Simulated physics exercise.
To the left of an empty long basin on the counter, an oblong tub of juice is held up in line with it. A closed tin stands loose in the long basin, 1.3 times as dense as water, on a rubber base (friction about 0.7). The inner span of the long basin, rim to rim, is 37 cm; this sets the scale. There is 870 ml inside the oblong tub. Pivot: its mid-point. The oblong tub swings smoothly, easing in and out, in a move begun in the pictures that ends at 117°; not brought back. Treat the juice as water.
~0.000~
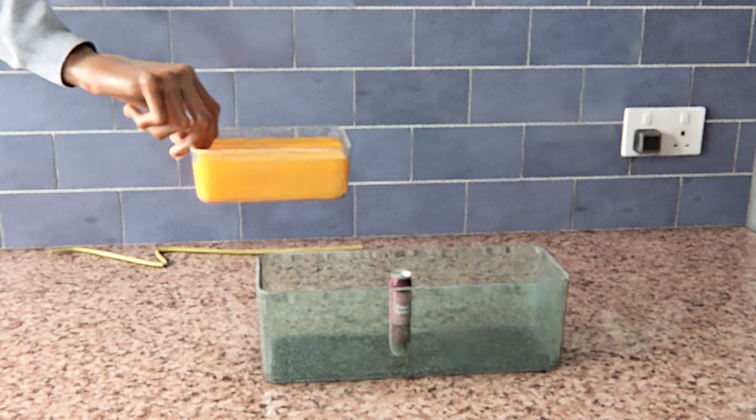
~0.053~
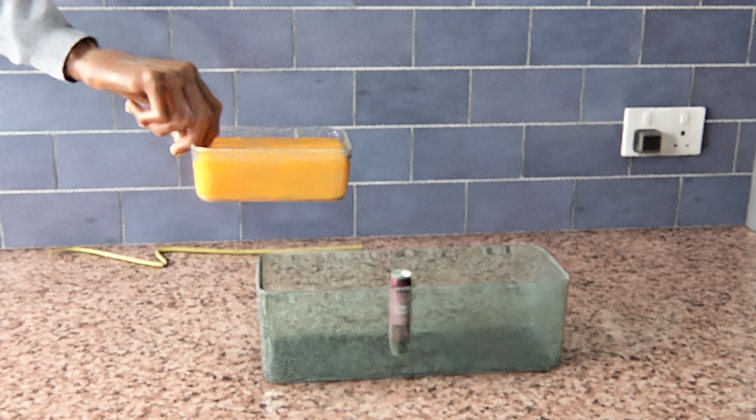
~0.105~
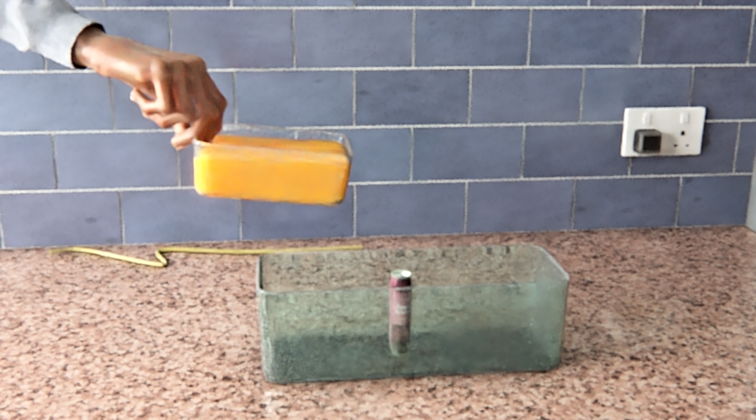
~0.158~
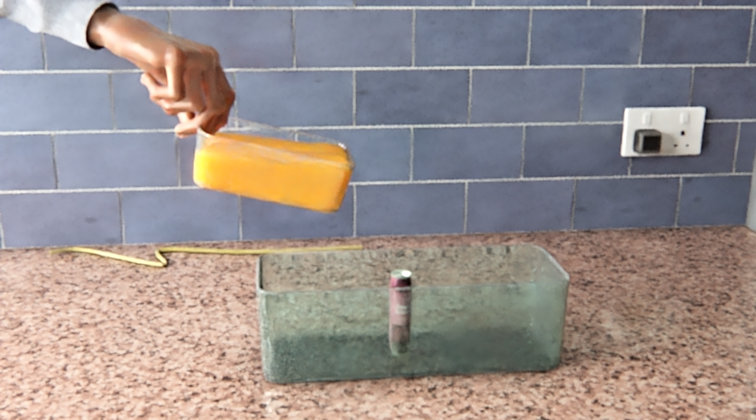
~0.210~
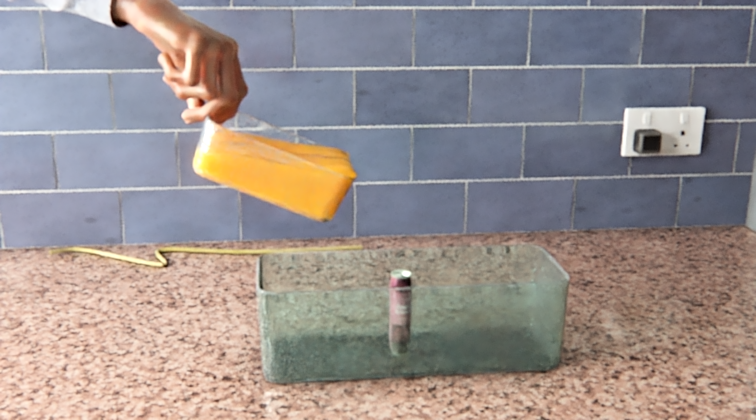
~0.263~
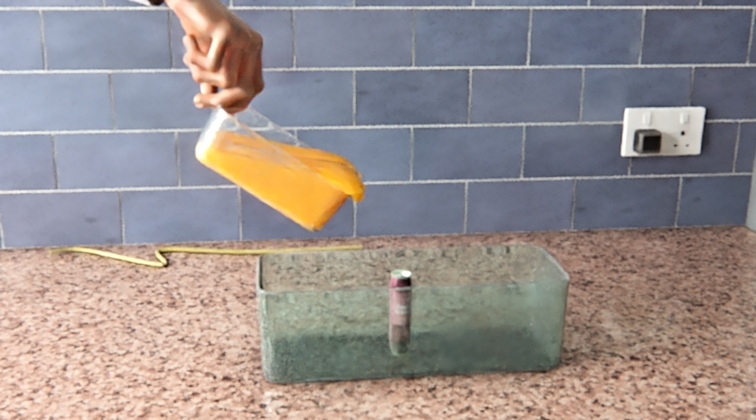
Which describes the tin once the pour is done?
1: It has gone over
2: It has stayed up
1.
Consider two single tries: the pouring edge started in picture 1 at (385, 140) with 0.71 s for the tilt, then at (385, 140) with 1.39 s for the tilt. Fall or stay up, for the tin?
Run one: It does not tip. Run two: It does not tip.
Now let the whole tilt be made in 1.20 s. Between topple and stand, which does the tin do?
So the tin will hold steady.
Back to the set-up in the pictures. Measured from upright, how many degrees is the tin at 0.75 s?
The tilt comes to near 20°.
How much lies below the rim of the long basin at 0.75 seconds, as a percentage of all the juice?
Near 84 in a hundred.
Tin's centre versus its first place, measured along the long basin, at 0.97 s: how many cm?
8 cm, roughly.
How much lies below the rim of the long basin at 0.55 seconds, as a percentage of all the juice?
About 66 per cent.
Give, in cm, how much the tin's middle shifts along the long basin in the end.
Looks like roughly 8.5 cm in total.
After 0.55 s the tilt is 102° and 4 per cent is still to pour; the tin stands where it began.
After 0.75 s the tilt is 117° and 0 per cent is still to pour; the tin leans 19°.
After 0.97 s the tilt is 117° and 0 per cent is still to pour; the tin lies on its side.
After 1.21 s the tilt is 117° and 0 per cent is still to pour; the tin lies on its side.
In the end the tin lies on its side.
